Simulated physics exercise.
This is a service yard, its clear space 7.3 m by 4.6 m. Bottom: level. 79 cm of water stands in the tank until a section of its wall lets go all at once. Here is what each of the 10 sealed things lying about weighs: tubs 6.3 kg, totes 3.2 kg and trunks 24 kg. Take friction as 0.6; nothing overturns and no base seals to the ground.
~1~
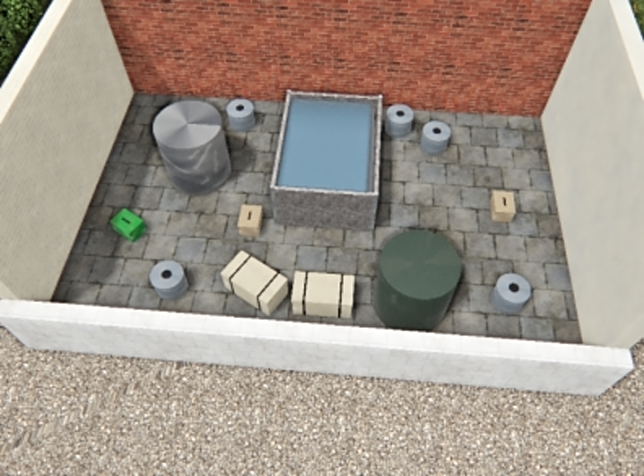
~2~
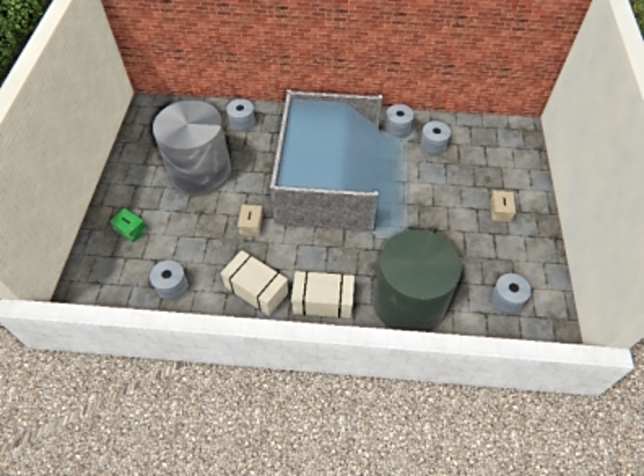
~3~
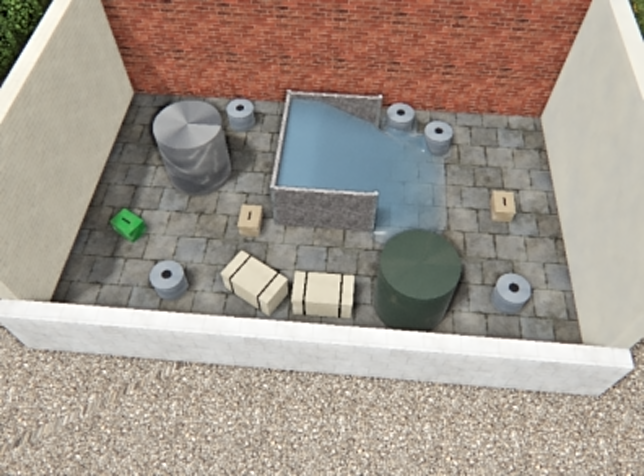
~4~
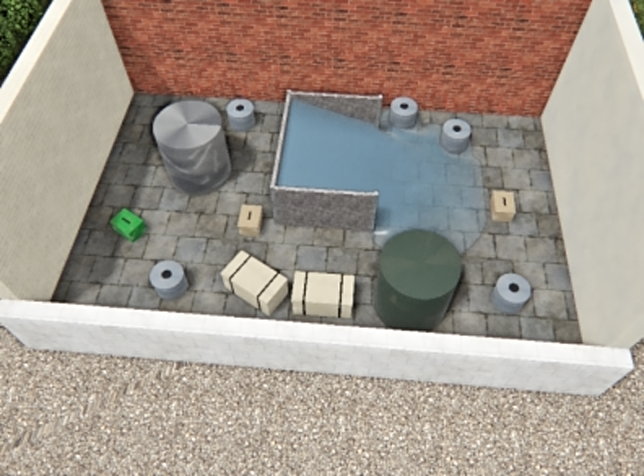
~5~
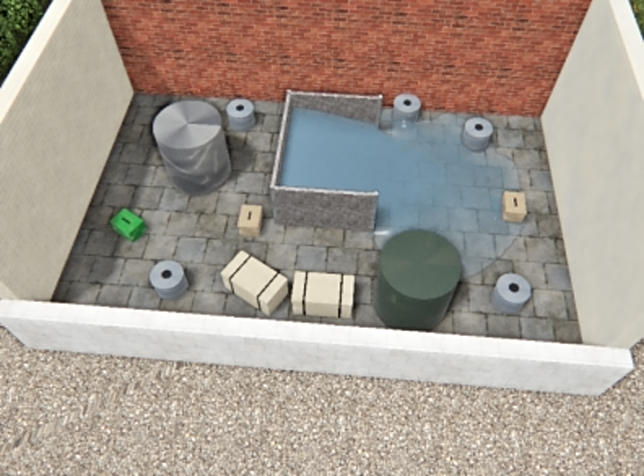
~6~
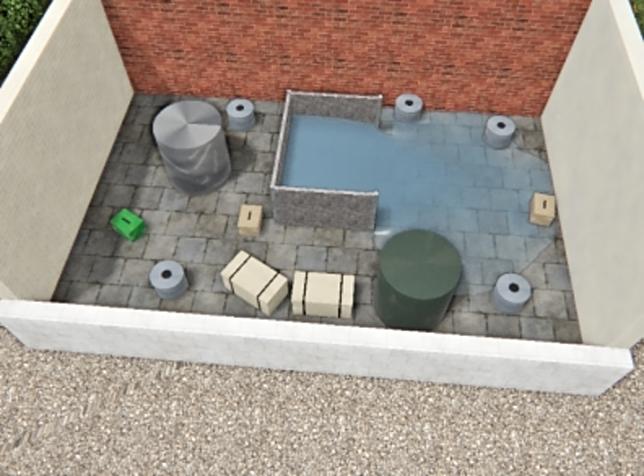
A walled service yard with grey paving and a red brick back wall is seen from high above the front, the camera staying still. A stone-sided tank of blue water stands at the centre back among grey ringed cylinders, a silver drum, a dark green drum, pale trunks, and tan and green boxes. The tank's right side opens, water spreads rightward across the paving, and two cylinders, then a tan box, slide right.
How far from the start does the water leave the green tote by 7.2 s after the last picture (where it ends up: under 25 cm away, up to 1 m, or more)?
The green tote goes a moderate distance.
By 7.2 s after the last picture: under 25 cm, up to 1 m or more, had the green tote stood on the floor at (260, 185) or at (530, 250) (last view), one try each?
Results, in order: Essentially stationary, then borne far off.
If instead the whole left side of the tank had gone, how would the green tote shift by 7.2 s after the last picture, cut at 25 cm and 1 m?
Afterwards the green tote is carried a long way.
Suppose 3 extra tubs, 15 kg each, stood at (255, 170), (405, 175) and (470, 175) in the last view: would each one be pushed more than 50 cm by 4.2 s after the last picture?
The first one ends up inside that, the second beyond that, the third beyond that.
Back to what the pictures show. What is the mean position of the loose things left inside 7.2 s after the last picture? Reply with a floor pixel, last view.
Somewhere near (260, 207).
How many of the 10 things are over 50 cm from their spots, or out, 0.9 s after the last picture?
By then the count is 3.
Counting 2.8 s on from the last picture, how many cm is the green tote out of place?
Displacement near 0 cm.
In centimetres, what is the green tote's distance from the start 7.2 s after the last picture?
About 60 cm.
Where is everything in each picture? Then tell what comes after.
The first frame shows the green tote at (126, 221), on the bottom; 2.6 m2 under water; 0 of 10 have shifted.
The second frame shows the green tote at (126, 221) rests on the ground; water covers 3.8 m2; 0 of 10 have shifted.
The third frame shows the green tote at (126, 221), on the bottom; 5.1 m2 under water; 0 of 10 have shifted.
The fourth frame shows the green tote at (126, 221), on the bottom; 6.8 m2 under water; 2 of 10 have shifted.
The fifth frame shows the green tote at (126, 221) rests on the ground; water covers 8.7 m2; 3 of 10 have shifted.
The sixth frame shows the green tote at (126, 221), on the bottom; 10.9 m2 under water; 3 of 10 have shifted.
Then, 0.9 s after the last picture the green tote is near (126, 221), 0.0 m from its start, aground; 2 afloat.
Then, 2.8 s after the last picture the green tote is near (126, 221), 0.0 m from its start, aground; 4 afloat.
Then, 4.8 s after the last picture the green tote is near (126, 221), 0.0 m from its start, aground; 4 afloat.
Then, 7.2 s after the last picture the green tote is near (118, 185), 0.7 m from its start, afloat; 4 afloat.
